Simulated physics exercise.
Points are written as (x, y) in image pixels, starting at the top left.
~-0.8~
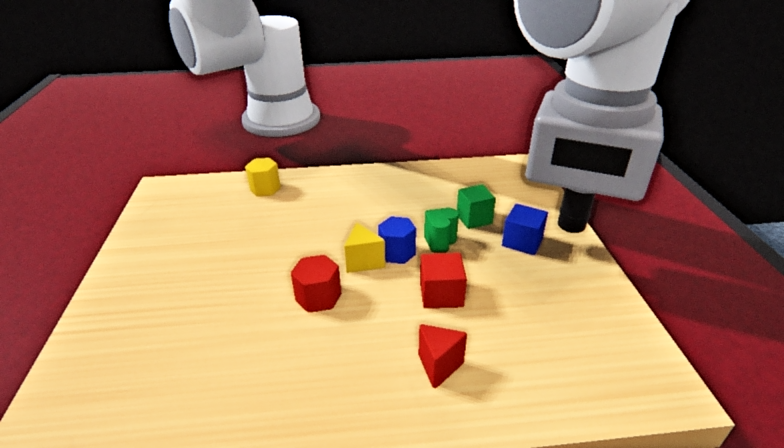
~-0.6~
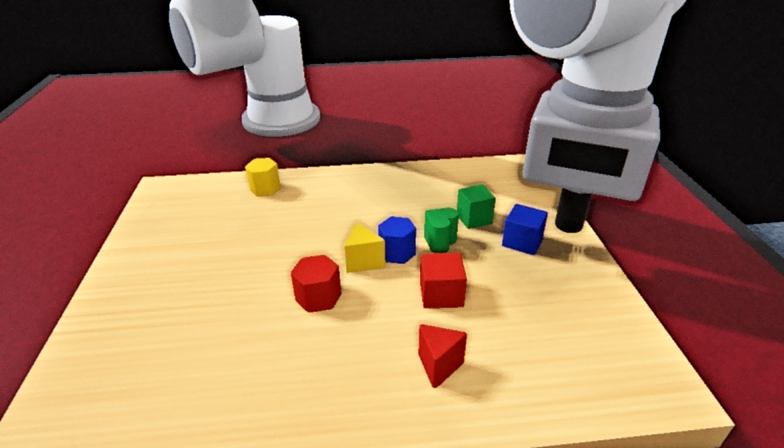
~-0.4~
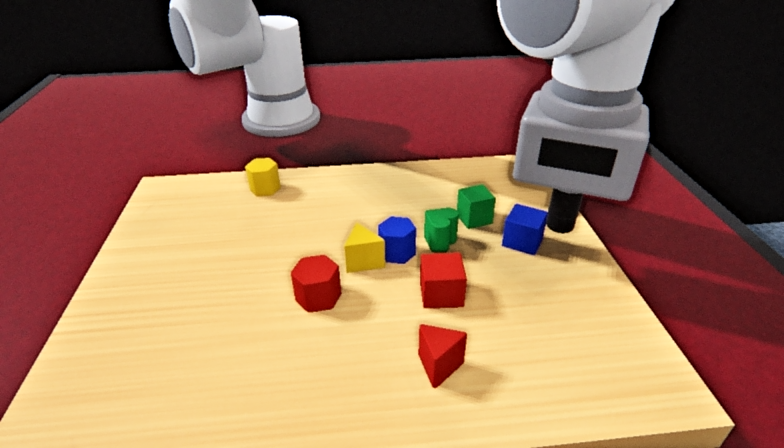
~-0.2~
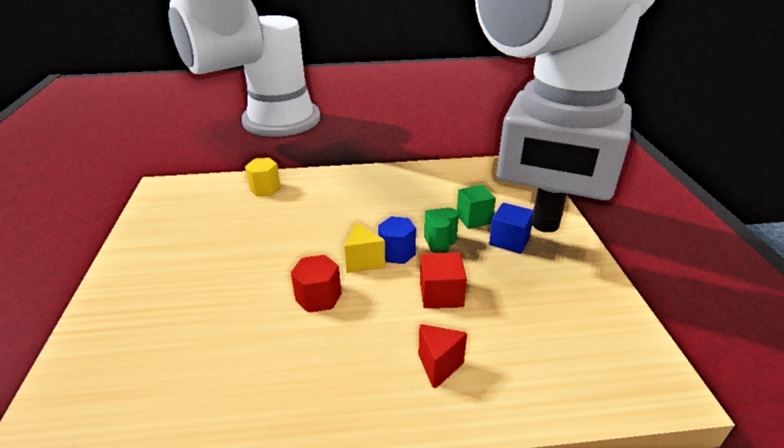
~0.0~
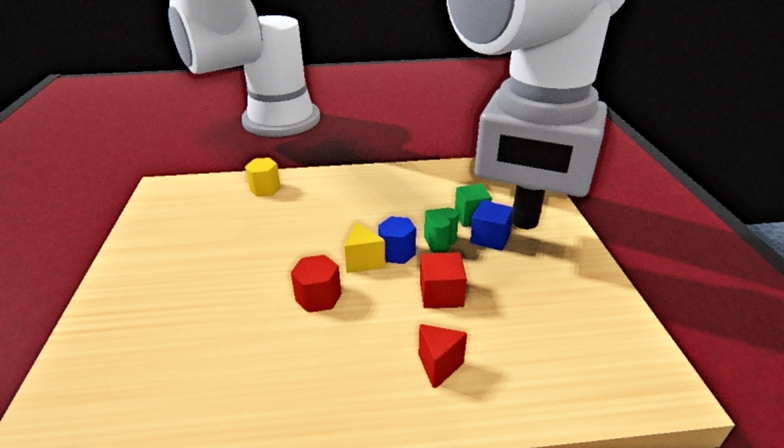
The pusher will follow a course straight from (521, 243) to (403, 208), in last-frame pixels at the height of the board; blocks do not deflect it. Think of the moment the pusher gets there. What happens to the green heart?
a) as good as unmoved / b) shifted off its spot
Answer: B.
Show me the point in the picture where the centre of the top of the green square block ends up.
I'd guess (461, 183).
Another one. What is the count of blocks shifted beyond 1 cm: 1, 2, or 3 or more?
Of all the blocks, three or more travel more than a centimetre.
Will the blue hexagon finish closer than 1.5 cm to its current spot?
No, it doesn't check out.
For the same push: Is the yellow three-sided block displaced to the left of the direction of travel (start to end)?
Yes, it checks out.
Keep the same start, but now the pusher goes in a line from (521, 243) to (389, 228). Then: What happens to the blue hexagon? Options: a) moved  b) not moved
I choose a.
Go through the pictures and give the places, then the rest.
In the first frame, tip of the pusher (571, 226), middles of tops, yellow three-sided block (362, 235), blue hexagon (397, 226), green heart (442, 216), green square block (477, 193), blue square block (527, 215).
In the second frame, pusher (568, 226), nothing pushed.
In the third frame, pusher (560, 226), nothing pushed.
In the fourth frame, pusher (545, 226), blue square block (514, 214).
In the fifth frame, pusher (525, 223), yellow three-sided block (362, 235), blue hexagon (397, 226), green heart (442, 216), green square block (474, 192), blue square block (494, 211).
What follows on the original path. One third of the way, pusher (481, 211); blue hexagon (393, 226); green heart (420, 217), turned 10° anticlockwise; green square block (466, 188), turned 25° clockwise; blue square block (452, 205), turned 25° anticlockwise.
Two thirds of the way, pusher (440, 200); yellow three-sided block (347, 244), turned 15° clockwise; blue hexagon (375, 233), turned 30° anticlockwise; green heart (395, 218), turned 35° anticlockwise; green square block (461, 183), turned 40° clockwise; blue square block (413, 200), turned 60° anticlockwise.
At the end, pusher (403, 189); yellow three-sided block (343, 248), turned 25° clockwise; blue hexagon (371, 236), turned 40° anticlockwise; green heart (386, 218), turned 45° anticlockwise; green square block (461, 183), turned 40° clockwise; blue square block (392, 198), turned 90° anticlockwise.
